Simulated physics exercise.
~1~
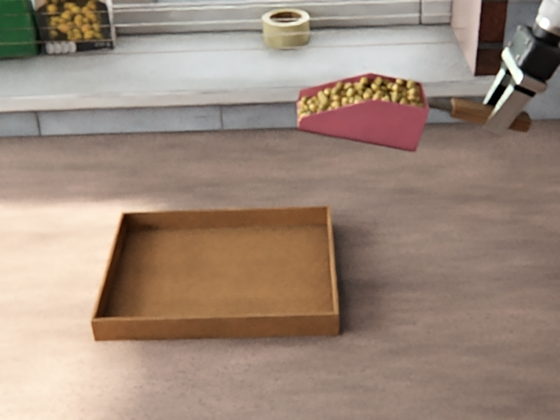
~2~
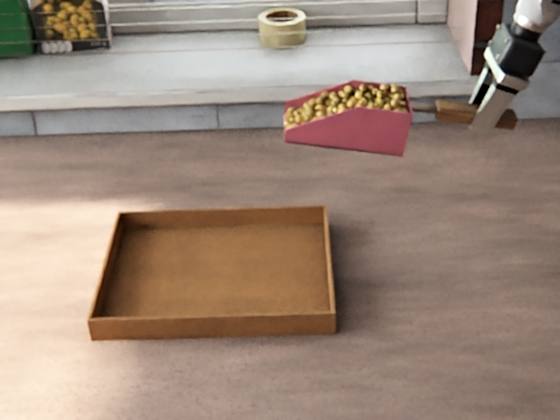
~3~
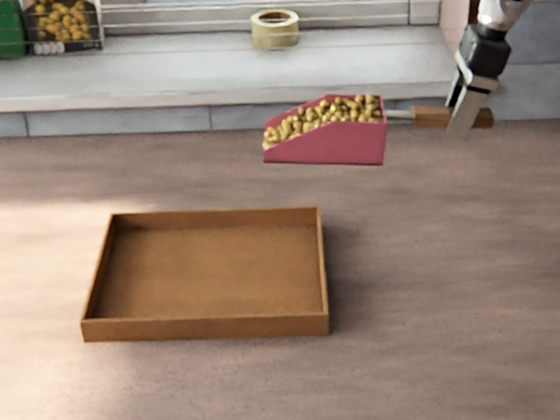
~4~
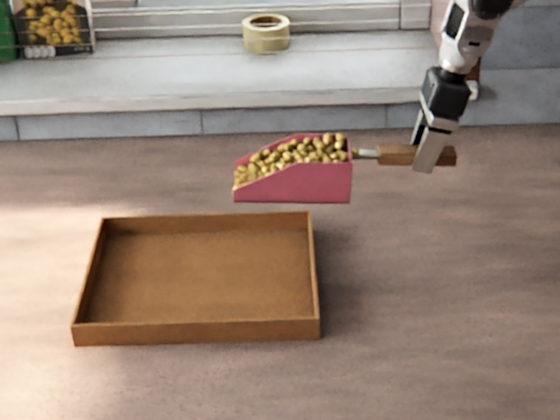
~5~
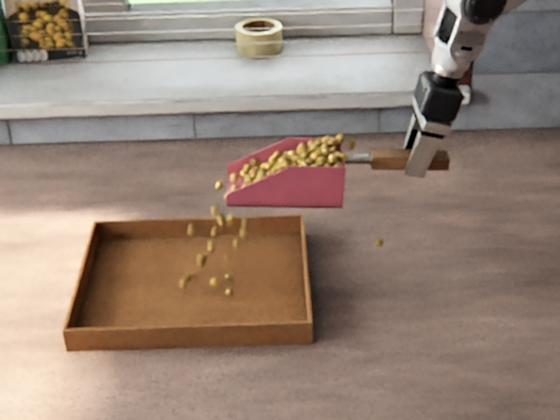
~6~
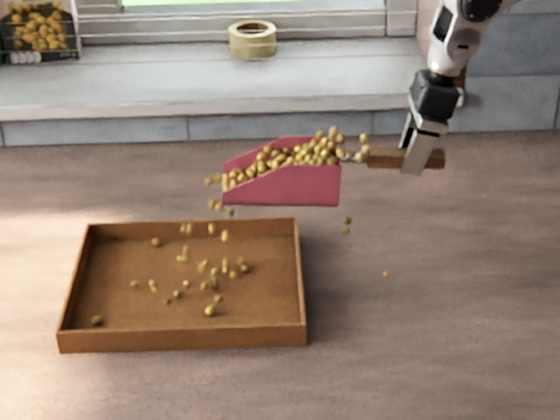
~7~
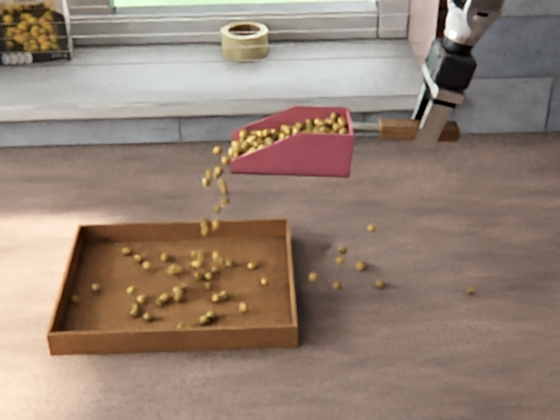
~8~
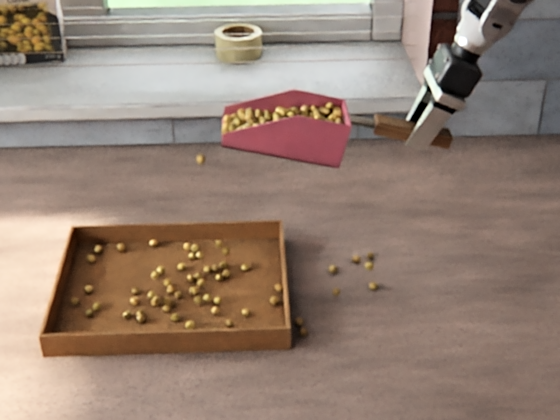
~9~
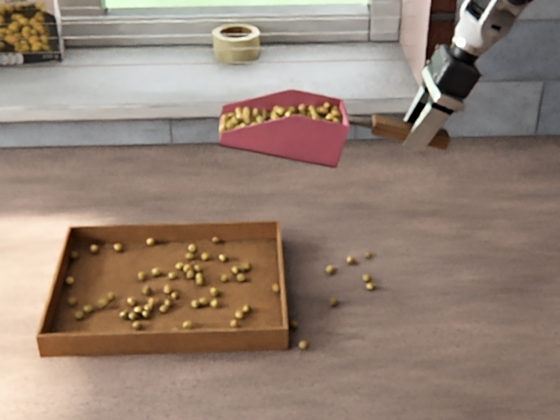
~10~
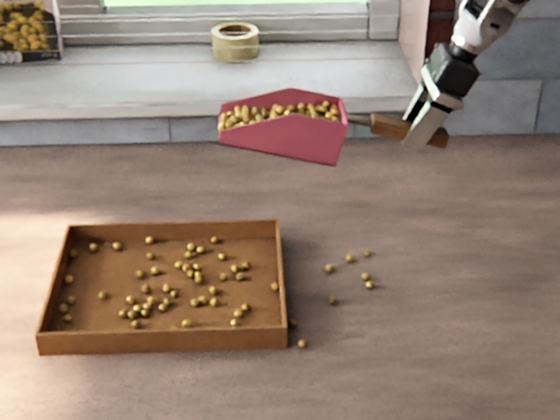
A robot arm moves a red scoop left, spills some beads into a tray and onto the table, then holds still.
